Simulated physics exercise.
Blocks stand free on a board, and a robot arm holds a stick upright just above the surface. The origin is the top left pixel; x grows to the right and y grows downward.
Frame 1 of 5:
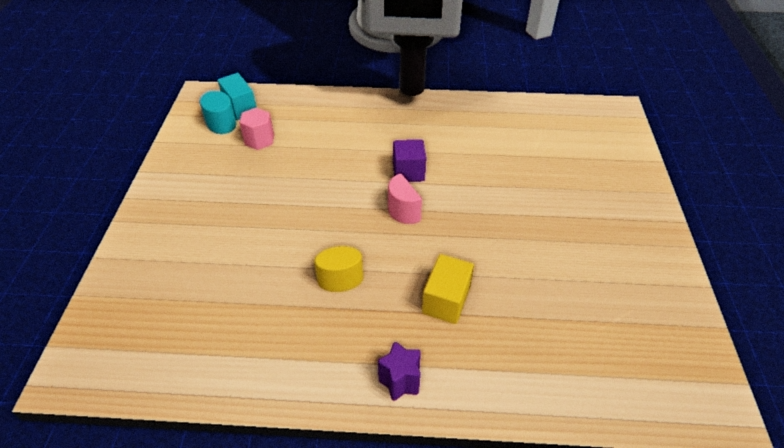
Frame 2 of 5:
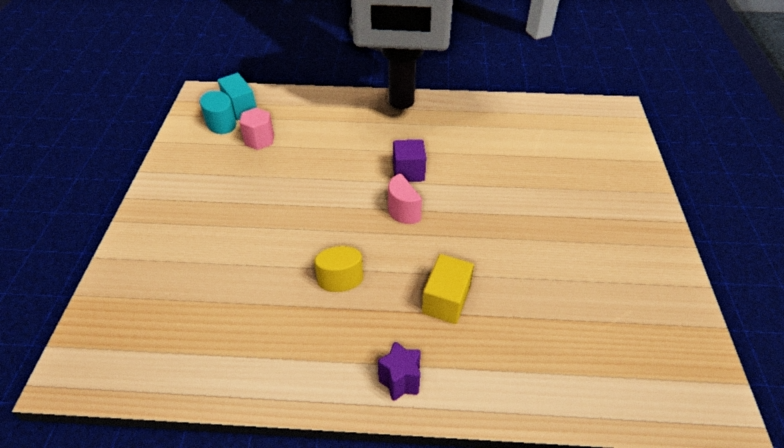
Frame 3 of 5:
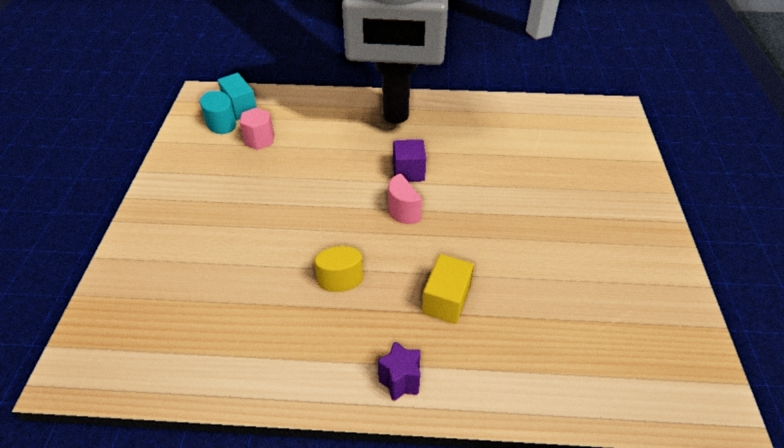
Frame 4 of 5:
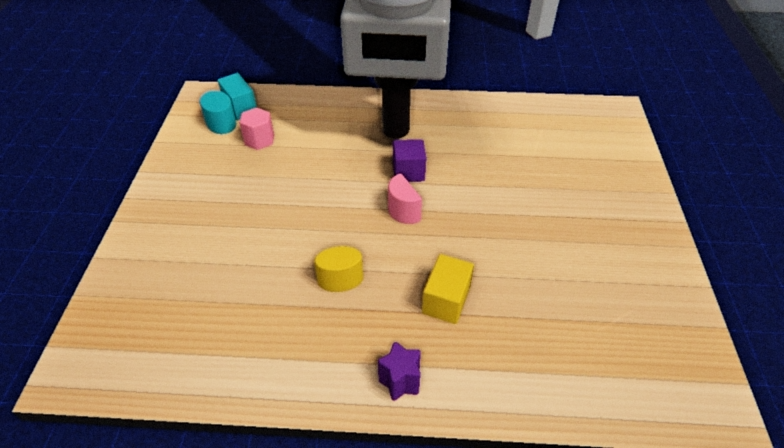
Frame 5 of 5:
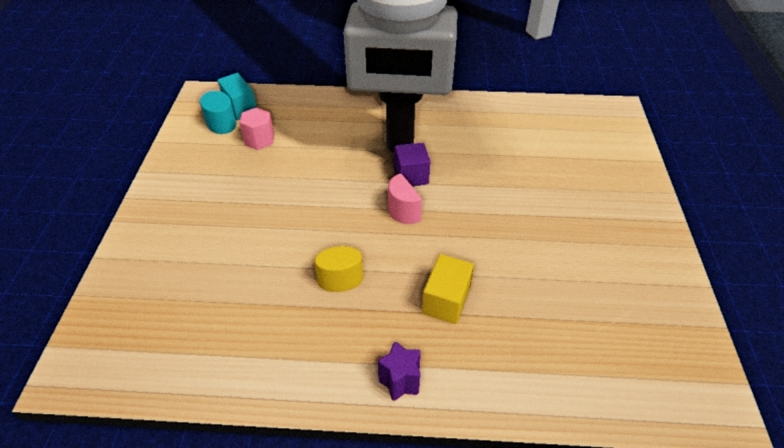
On a wooden board scattered with colored blocks, a robot arm moved its black stick from the far edge toward the viewer, then nudged the purple square block slightly toward the pink half-round one.
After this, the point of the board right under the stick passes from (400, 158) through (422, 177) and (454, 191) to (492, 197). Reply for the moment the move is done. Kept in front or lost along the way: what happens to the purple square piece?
It escapes to one side.
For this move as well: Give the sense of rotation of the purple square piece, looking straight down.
Looking down on the board, it turns clockwise.
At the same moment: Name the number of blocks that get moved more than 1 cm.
There will be one block that moves more than 1 cm.
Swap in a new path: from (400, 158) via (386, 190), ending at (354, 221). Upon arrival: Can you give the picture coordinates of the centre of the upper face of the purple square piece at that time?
I think it will end close to (419, 170).
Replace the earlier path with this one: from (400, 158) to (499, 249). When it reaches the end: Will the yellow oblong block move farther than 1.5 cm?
Final answer: No.
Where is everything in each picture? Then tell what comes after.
The first frame shows lower end of the stick (412, 89), tops of blocks, pink half-round block (403, 188), purple square piece (410, 149).
The second frame shows stick (402, 102), blocks as before.
The third frame shows stick (396, 116), blocks as before.
The fourth frame shows stick (396, 130), blocks as before.
The fifth frame shows stick (400, 145), pink half-round block (403, 188), purple square piece (412, 153).
On the path given first. One third of the way, stick (424, 165); purple square piece (435, 175).
Two thirds of the way, stick (457, 179); purple square piece (450, 189), turned 25° clockwise.
At the end, stick (494, 184); pink half-round block not moved; purple square piece (450, 189), turned 25° clockwise.
